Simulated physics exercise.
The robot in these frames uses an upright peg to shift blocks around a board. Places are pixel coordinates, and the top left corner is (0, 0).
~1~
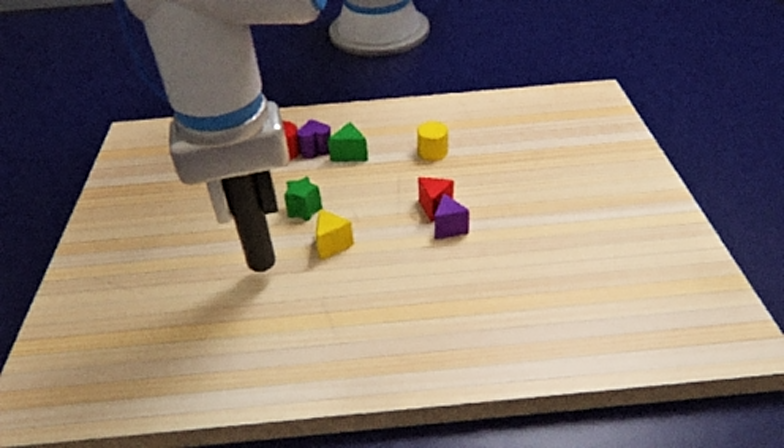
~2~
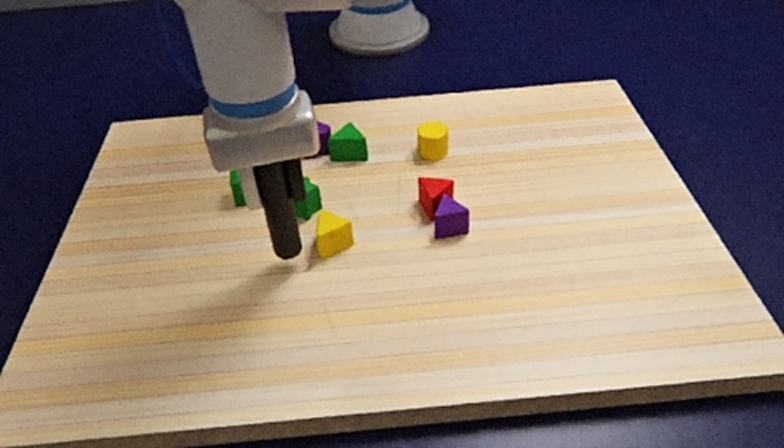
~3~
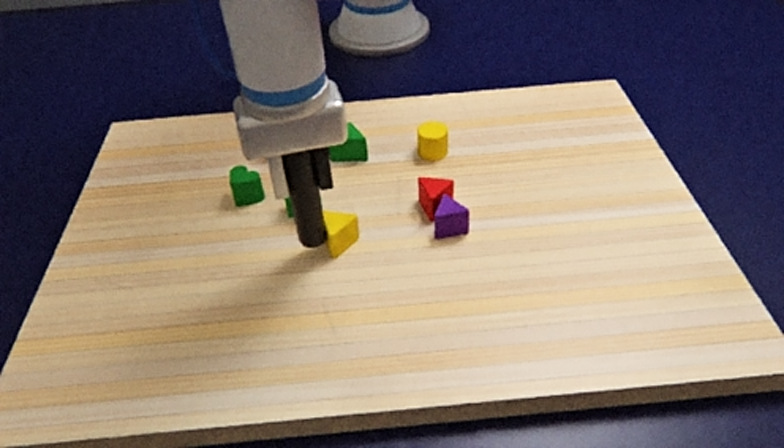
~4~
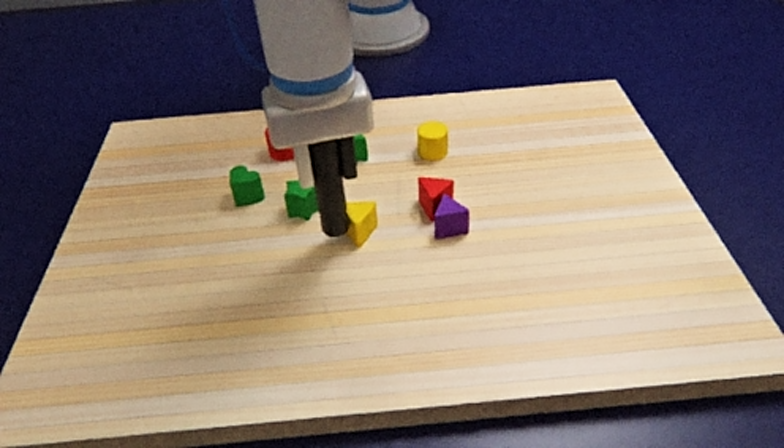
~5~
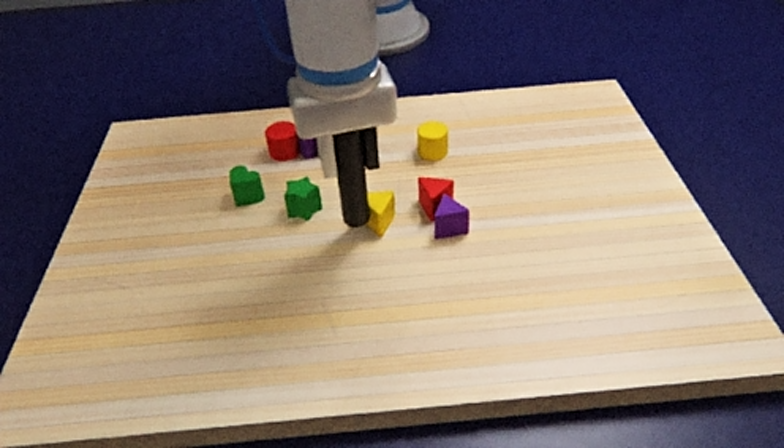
At first, a robot arm holds a dark upright peg over a wooden board of colored blocks, left of a yellow triangular block. The peg moves right to the yellow block, then pushes it right and slightly away, close to the red and purple triangular blocks, which stay still.
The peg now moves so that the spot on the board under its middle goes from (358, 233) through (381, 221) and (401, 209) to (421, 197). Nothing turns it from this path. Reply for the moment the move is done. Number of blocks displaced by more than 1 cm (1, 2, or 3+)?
I'd say two blocks get moved.
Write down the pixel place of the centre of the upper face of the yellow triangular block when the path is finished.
Its top middle: (439, 162).
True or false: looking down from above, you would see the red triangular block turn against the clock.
False
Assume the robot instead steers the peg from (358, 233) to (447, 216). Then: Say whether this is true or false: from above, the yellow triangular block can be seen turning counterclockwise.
That is true.
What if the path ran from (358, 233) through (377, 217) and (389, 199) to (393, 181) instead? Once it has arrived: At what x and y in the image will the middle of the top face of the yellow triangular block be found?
By then it is at (414, 169).
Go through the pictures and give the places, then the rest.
The first frame shows peg's lower end at (262, 263); yellow triangular block at (329, 221); red triangular block at (435, 184); purple triangular block at (450, 206).
The second frame shows peg at (289, 251); blocks still.
The third frame shows peg at (313, 240); yellow triangular block at (336, 220).
The fourth frame shows peg at (336, 229); yellow triangular block at (357, 209).
The fifth frame shows peg at (357, 220); yellow triangular block at (376, 199); red triangular block at (435, 184); purple triangular block at (450, 206).
What follows on the original path. Halfway along, peg at (390, 201); yellow triangular block at (408, 180).
At the end, peg at (420, 183); yellow triangular block at (439, 162), turned 15° clockwise; red triangular block at (447, 181), turned 55° clockwise; purple triangular block still.
